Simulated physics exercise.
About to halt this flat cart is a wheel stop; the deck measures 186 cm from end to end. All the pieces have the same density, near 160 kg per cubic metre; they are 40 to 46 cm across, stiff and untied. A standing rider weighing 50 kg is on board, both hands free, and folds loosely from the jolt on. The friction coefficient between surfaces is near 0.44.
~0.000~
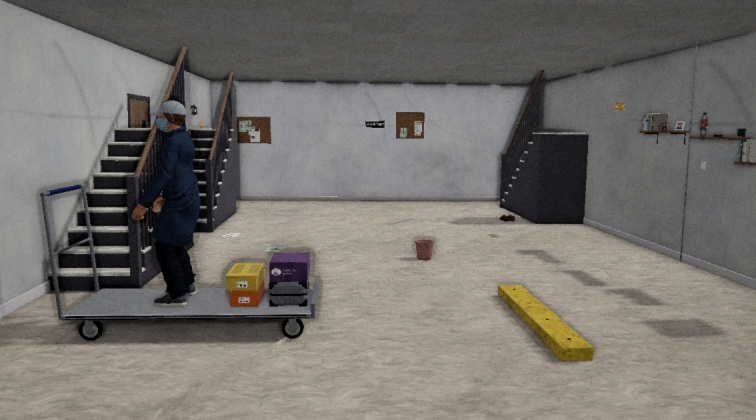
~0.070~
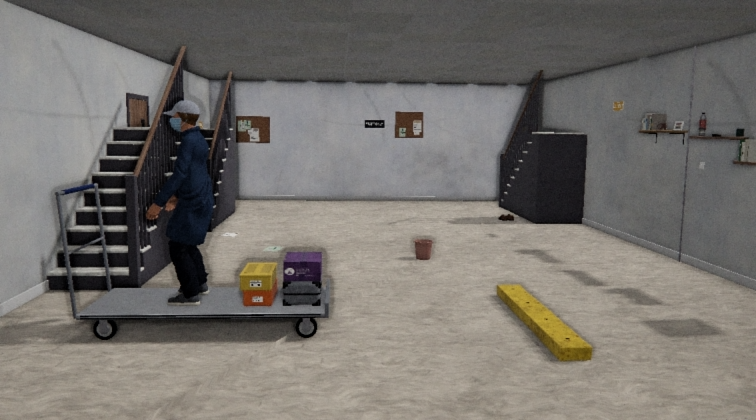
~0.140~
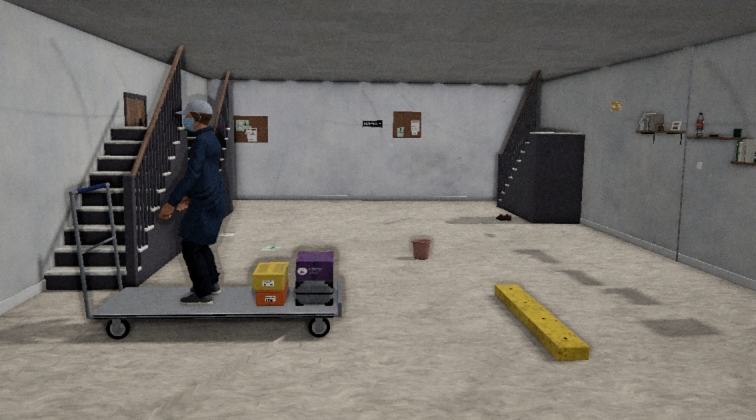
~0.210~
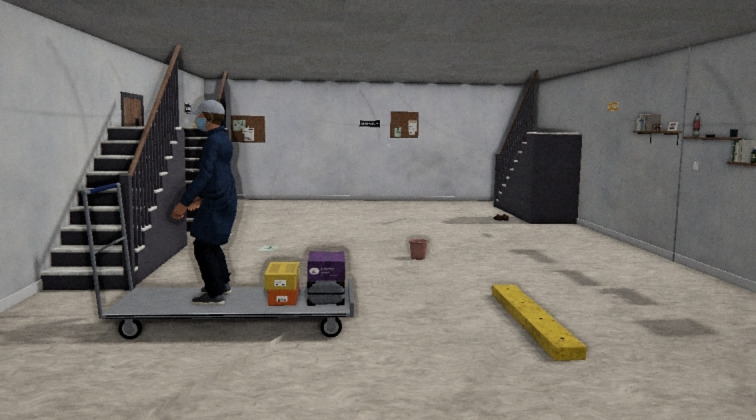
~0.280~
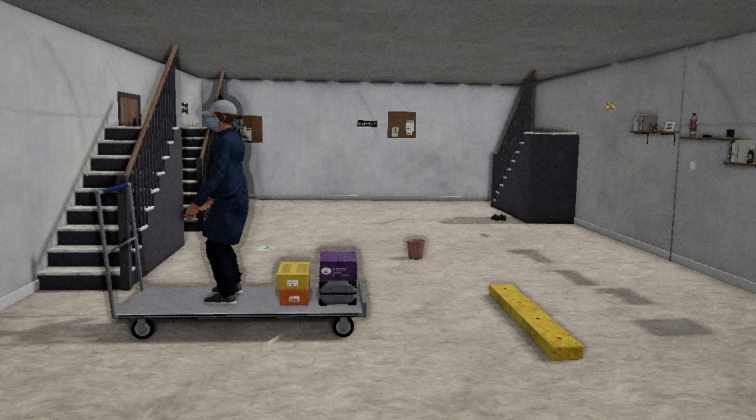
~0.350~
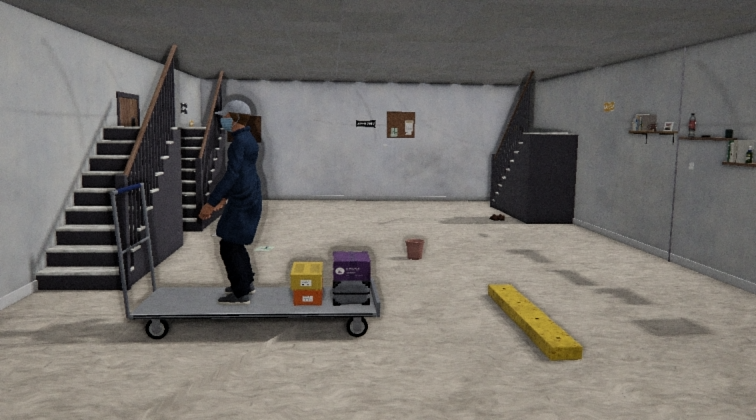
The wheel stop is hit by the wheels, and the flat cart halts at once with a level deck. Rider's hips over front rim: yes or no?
No, still on the deck.
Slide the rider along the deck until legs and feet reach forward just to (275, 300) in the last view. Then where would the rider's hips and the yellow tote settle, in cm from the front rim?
In that case hips 0 behind, yellow 50 behind.
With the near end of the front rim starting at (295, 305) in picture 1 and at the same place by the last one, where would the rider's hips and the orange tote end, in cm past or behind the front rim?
You'd see the hips go 10 cm past the front rim, with orange sitting 40 cm behind it.
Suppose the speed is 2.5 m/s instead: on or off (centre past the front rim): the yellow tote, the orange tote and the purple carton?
Yellow: Kept; orange: Kept; purple: Lost.
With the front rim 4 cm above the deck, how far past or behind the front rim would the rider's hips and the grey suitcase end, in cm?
With that rim, the hips stay 20 cm behind and grey stays 20 cm behind.
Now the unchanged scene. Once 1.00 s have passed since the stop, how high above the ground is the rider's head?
At that moment it's around 10 cm off the ground.
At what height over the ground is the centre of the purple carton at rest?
Height: Some 10 centimetres.
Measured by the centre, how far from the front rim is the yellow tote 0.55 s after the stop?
Behind the rim, near 45 cm.
Impact comes at 1.12 s.
After 1.67 s the rider's hips are 33 cm behind the rim, near (488, 256) in the last picture's view.
After 2.12 s the rider's hips are 21 cm behind the rim, near (502, 262) in the last picture's view.
When all is still (3.3 s), past the rim, purple carton; behind it, orange tote, grey suitcase, yellow tote and the rider's hips.
